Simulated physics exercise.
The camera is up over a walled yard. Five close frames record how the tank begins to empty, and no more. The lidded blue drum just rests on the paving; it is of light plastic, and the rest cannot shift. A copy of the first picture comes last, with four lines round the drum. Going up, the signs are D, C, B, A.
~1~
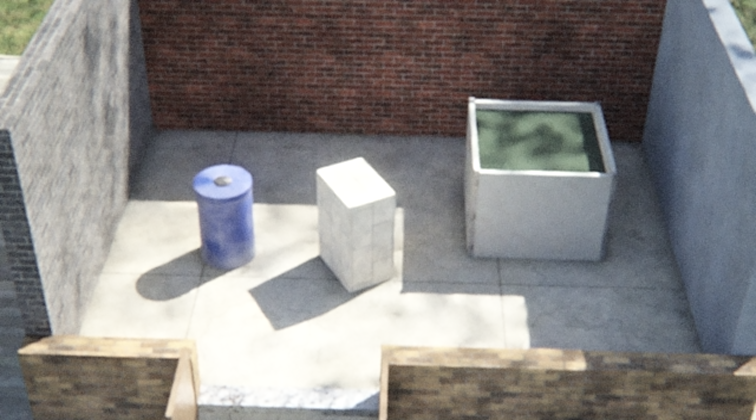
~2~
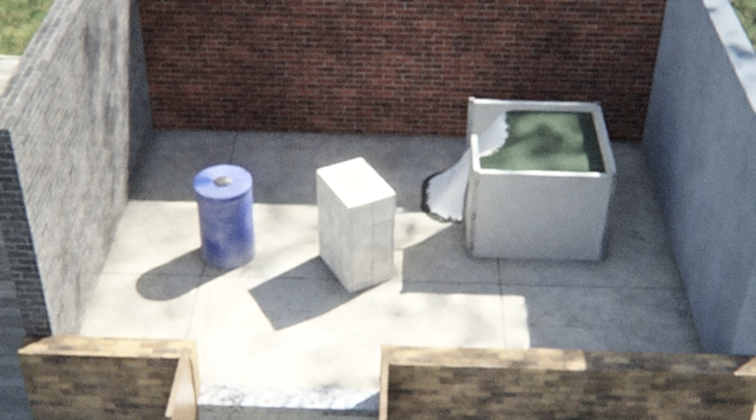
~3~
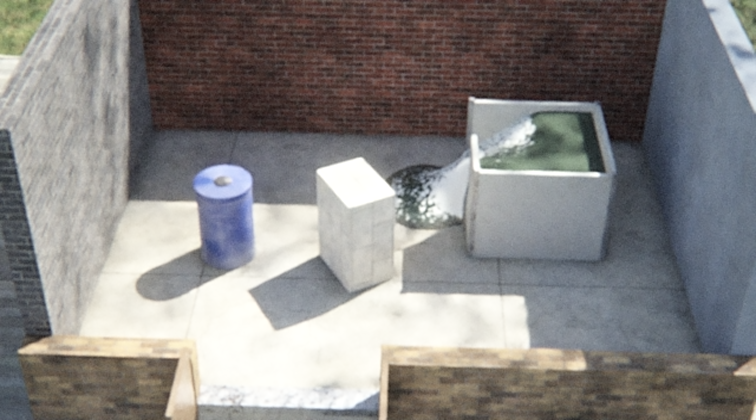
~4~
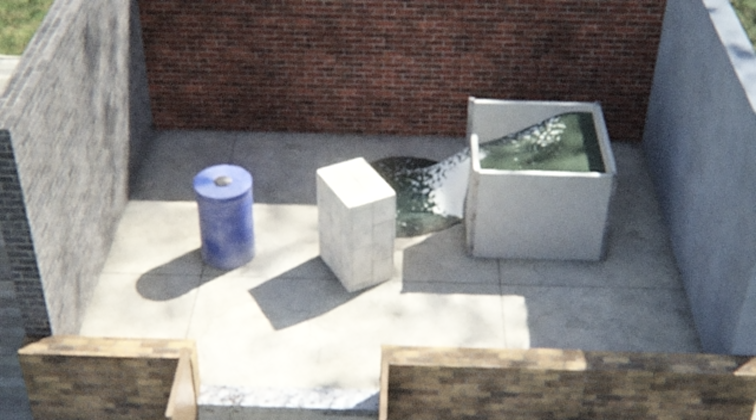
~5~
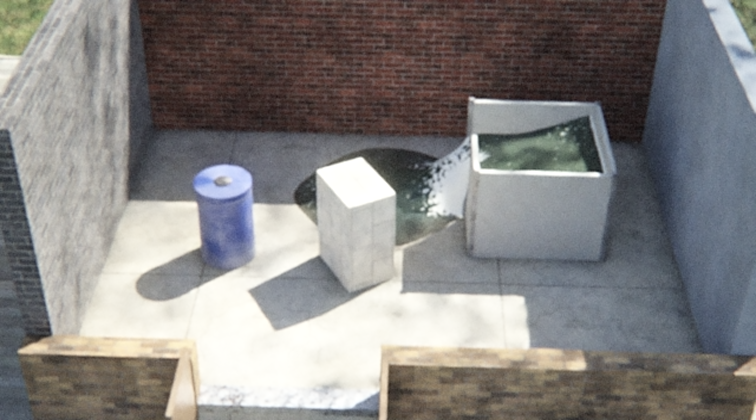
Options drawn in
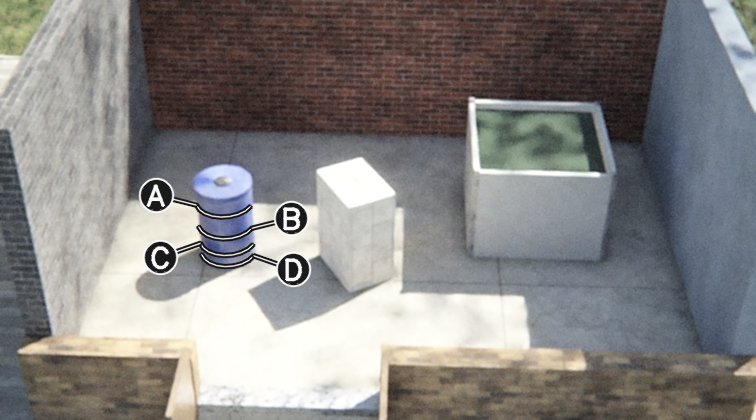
Dark green water poured out of the left side of the pale square tank and spread leftward across the concrete yard, passing behind the white block, while the blue drum stood still farther left.
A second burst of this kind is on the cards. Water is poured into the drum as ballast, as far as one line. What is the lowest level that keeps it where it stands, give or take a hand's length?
Go for B.
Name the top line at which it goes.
It is C.
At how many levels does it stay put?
Two of the four.
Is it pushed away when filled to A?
No, that is safe.
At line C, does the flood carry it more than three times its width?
No.
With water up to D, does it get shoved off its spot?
Yes, it does.
On the marked copy, A at (220, 217); B at (222, 238); C at (224, 255); D at (225, 266); from the bottom up D, C, B, A.
With A, it does not move.
With B, it does not move.
With C, it is pushed about its own width away.
With D, it is pushed about 4 times its own width away.
